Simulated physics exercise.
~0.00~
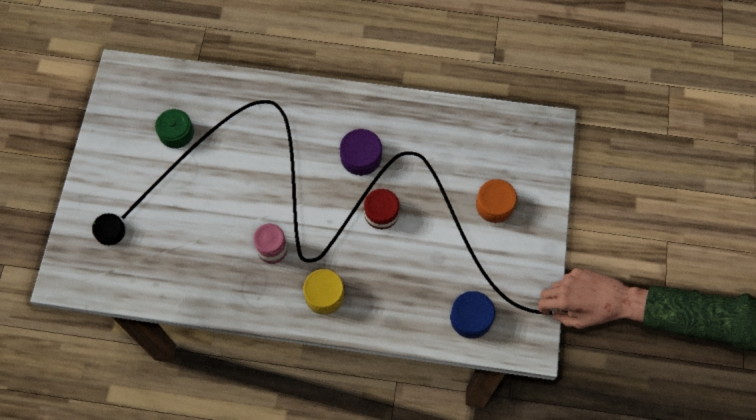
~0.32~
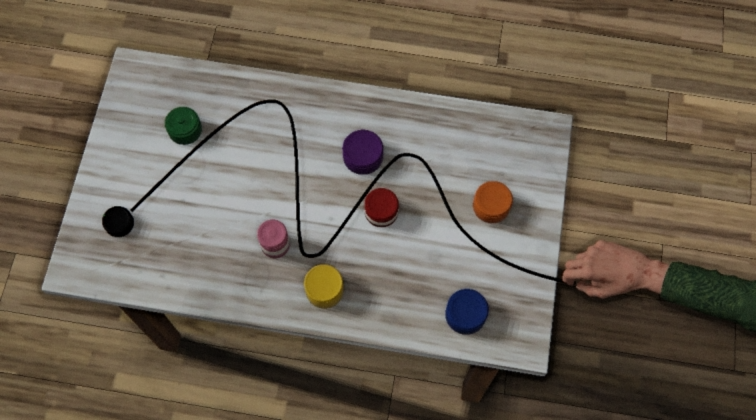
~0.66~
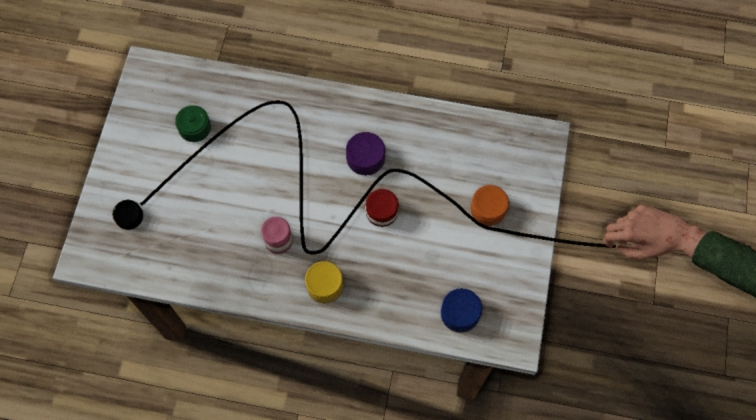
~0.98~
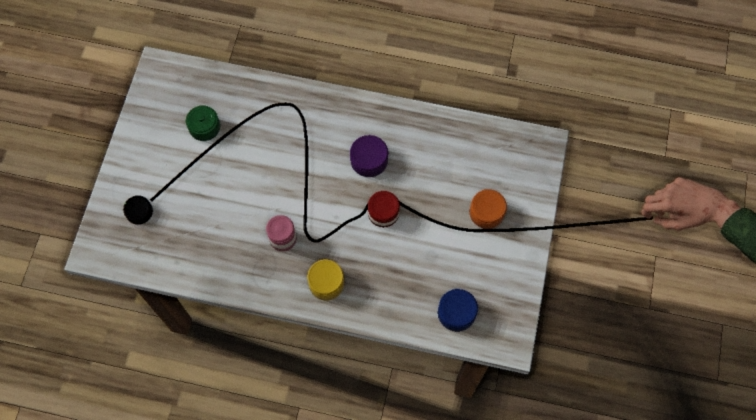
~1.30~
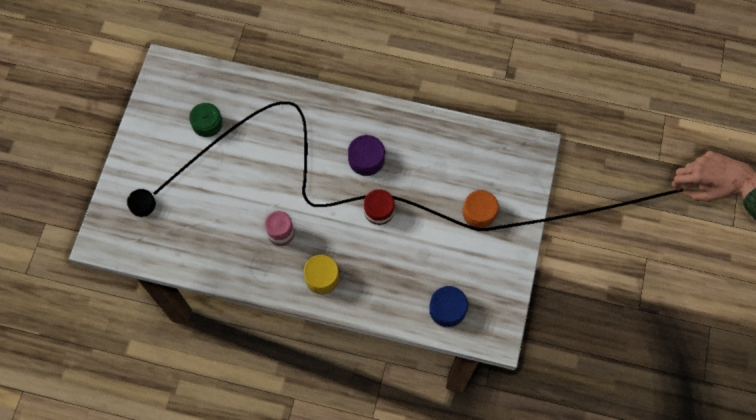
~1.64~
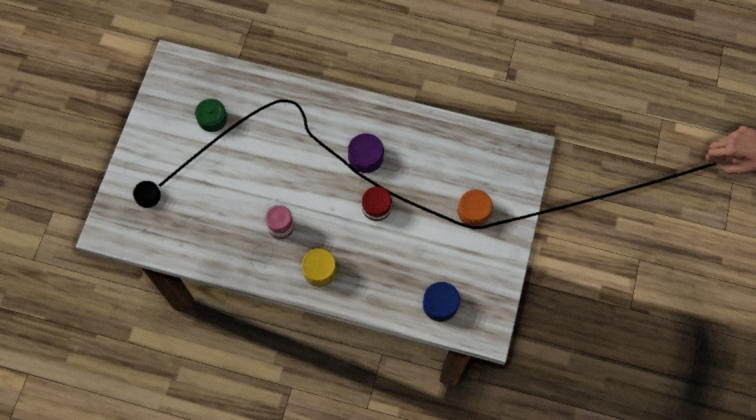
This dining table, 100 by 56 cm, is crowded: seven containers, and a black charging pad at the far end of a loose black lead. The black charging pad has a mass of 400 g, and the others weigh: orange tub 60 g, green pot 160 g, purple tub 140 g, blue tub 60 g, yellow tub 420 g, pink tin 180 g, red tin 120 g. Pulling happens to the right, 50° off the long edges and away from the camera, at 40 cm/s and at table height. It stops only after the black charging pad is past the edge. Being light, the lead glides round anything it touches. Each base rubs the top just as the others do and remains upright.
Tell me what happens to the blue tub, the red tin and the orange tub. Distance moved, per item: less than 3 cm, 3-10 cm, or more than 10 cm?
Result: Blue tub: Negligible. Red tin: Negligible. Orange tub: Large.
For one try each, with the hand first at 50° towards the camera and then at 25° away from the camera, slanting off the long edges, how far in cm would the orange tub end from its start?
About 0 cm, then about 10 cm.
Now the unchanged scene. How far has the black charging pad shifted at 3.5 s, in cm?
Some 44 cm.
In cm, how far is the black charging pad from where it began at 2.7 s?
By that time it sits around 12 centimetres from where it began.
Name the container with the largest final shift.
That would be the orange tub.
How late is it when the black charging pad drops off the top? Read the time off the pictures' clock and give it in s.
At roughly 4.6 s on the clock.
At 2.7 s, the black charging pad has slid 12 cm. Moved, orange tub off the edge.
At 3.5 s, the black charging pad has slid 44 cm. Moved, orange tub off the edge.
At 4.4 s, the black charging pad has slid 76 cm. Moved, orange tub off the edge, purple tub 4 cm.
At 5.0 s, the black charging pad is off the top. Moved, orange tub off the edge, purple tub 4 cm, red tin 1 cm at (376, 204), blue tub 0 cm at (442, 299).
